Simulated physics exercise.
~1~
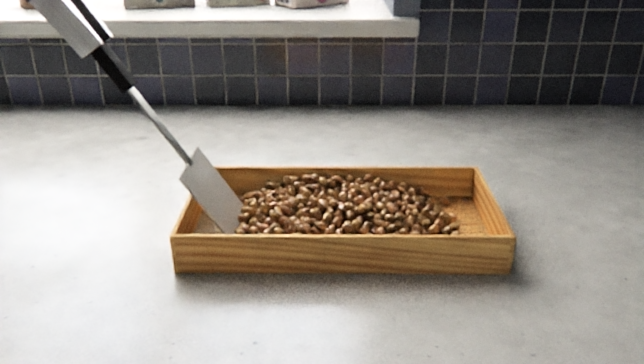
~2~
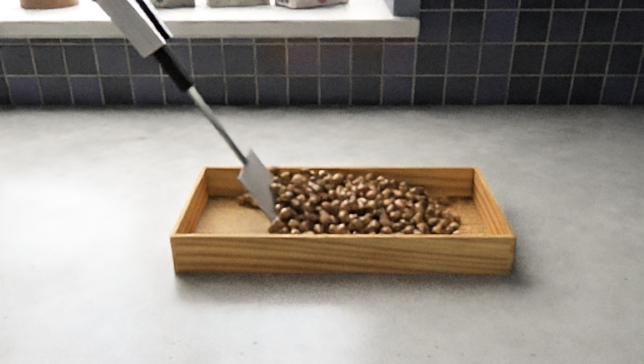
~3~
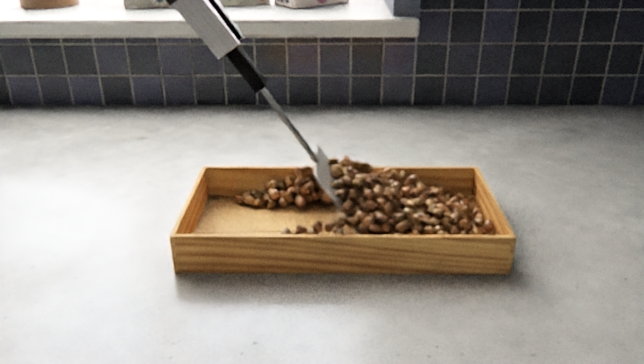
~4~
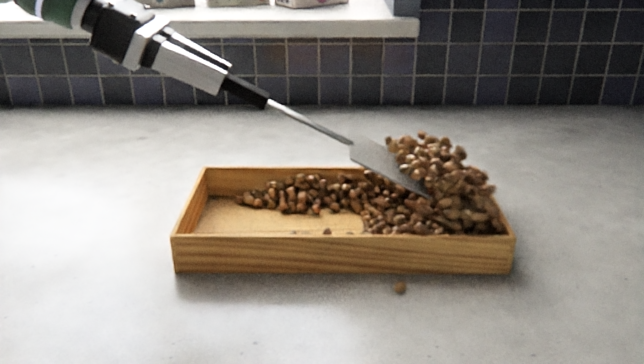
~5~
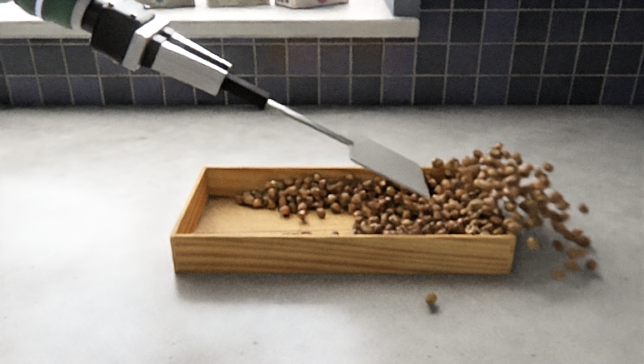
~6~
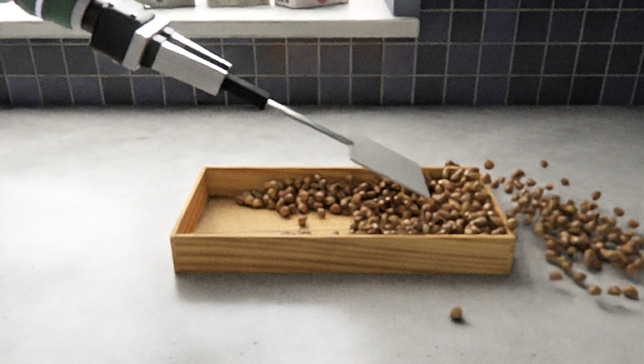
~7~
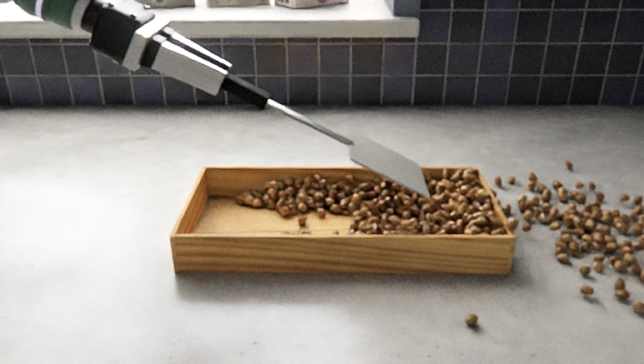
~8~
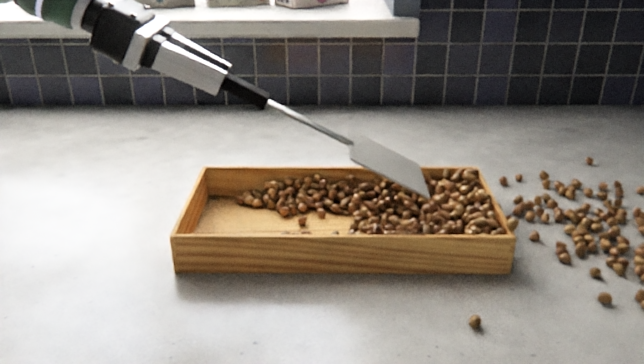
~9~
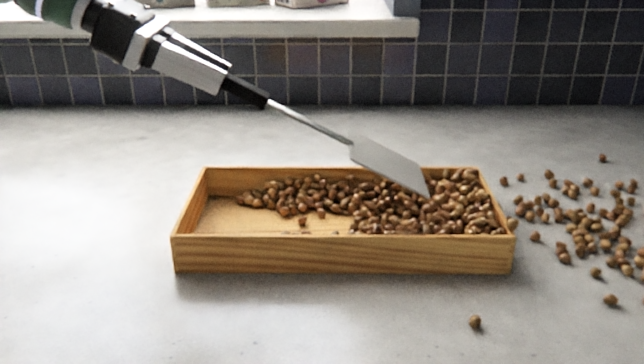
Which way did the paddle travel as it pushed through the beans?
The paddle moved to the right, from the left end of the tray toward its right end.
